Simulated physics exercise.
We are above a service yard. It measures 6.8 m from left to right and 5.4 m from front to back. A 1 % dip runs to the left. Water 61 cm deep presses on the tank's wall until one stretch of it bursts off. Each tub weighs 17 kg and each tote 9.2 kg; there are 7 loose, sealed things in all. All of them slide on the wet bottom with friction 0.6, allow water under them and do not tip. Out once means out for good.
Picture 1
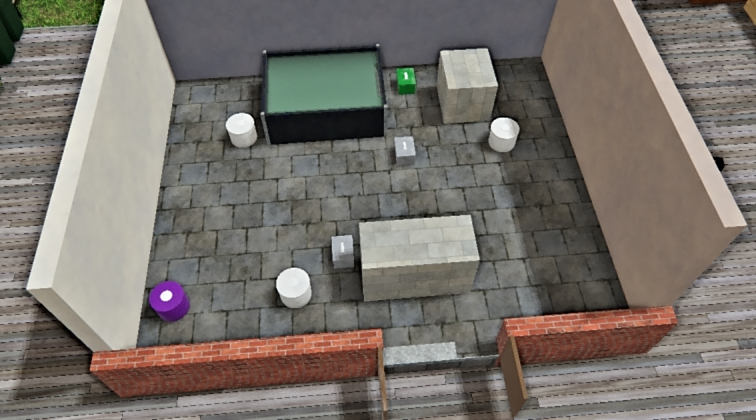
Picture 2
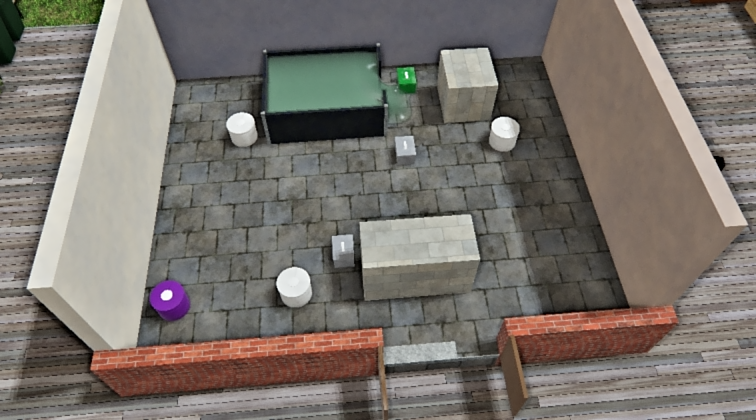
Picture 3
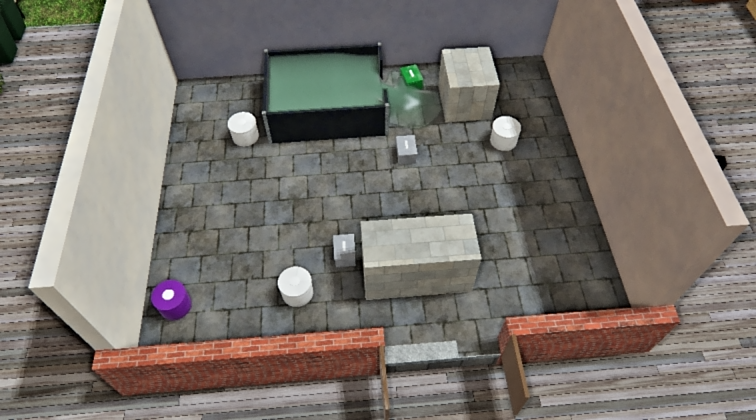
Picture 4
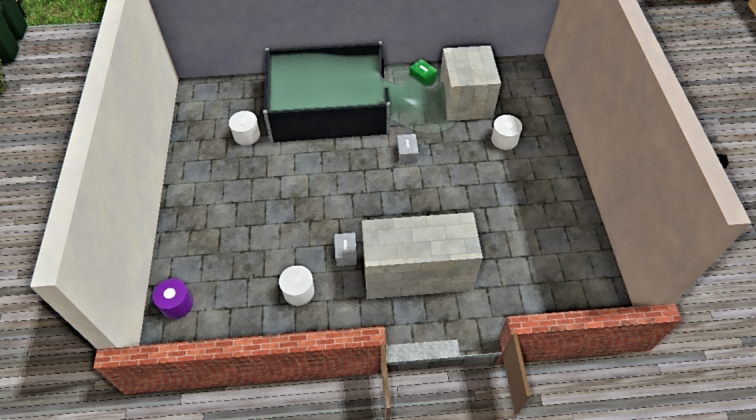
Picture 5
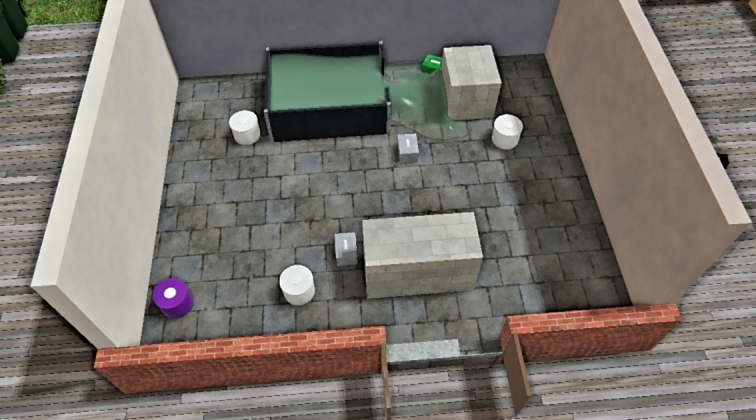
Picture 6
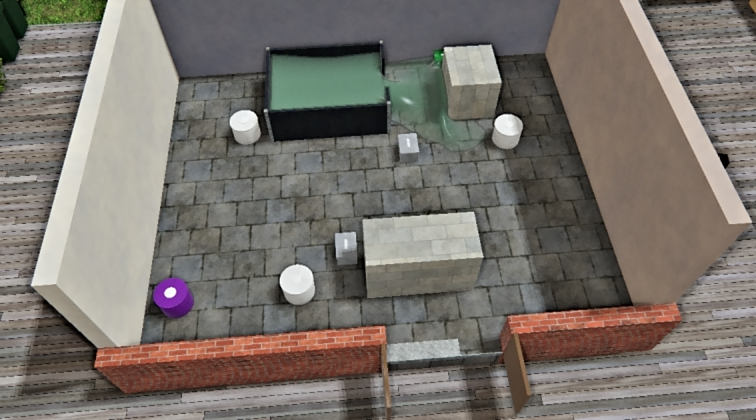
Water spills from the dark green tank and pushes the small green tote right.
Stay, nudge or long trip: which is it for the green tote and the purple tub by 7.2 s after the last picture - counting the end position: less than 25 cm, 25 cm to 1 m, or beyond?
As for distance, the green tote ends up well away and the purple tub moves only negligibly.
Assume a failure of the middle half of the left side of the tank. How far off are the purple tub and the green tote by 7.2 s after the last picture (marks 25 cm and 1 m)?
Outcome - purple tub: Long-distance displacement, green tote: No real movement.
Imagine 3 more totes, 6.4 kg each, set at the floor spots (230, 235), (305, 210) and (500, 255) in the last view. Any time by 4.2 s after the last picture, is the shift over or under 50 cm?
The first one ends up inside that, the second inside that, the third beyond that.
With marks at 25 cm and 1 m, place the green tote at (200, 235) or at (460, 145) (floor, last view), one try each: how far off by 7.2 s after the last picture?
I'd say it does not really move on the first try and it lands far off on the second.
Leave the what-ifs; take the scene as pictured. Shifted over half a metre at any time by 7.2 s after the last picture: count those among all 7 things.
I count 1.
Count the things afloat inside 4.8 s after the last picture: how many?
The count is 0.
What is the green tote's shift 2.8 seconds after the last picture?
250 cm or so by then.
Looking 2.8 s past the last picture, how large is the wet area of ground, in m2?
About 21 m2.
Then, 0.9 s after the last picture the green tote is near (521, 62), 2.0 m from its start, aground; the purple tub is near (171, 293), 0.0 m from its start, aground; 0 of 7 are out; 0 afloat.
Then, 2.8 s after the last picture the green tote is near (536, 131), 2.4 m from its start, aground; the purple tub is near (171, 293), 0.0 m from its start, aground; 0 of 7 are out; 0 afloat.
Then, 4.8 s after the last picture the green tote is near (540, 164), 2.9 m from its start, aground; the purple tub is near (171, 293), 0.0 m from its start, aground; 0 of 7 are out; 0 afloat.
Then, 7.2 s after the last picture the green tote is near (539, 169), 2.9 m from its start, aground; the purple tub is near (171, 293), 0.0 m from its start, aground; 0 of 7 are out; 0 afloat.
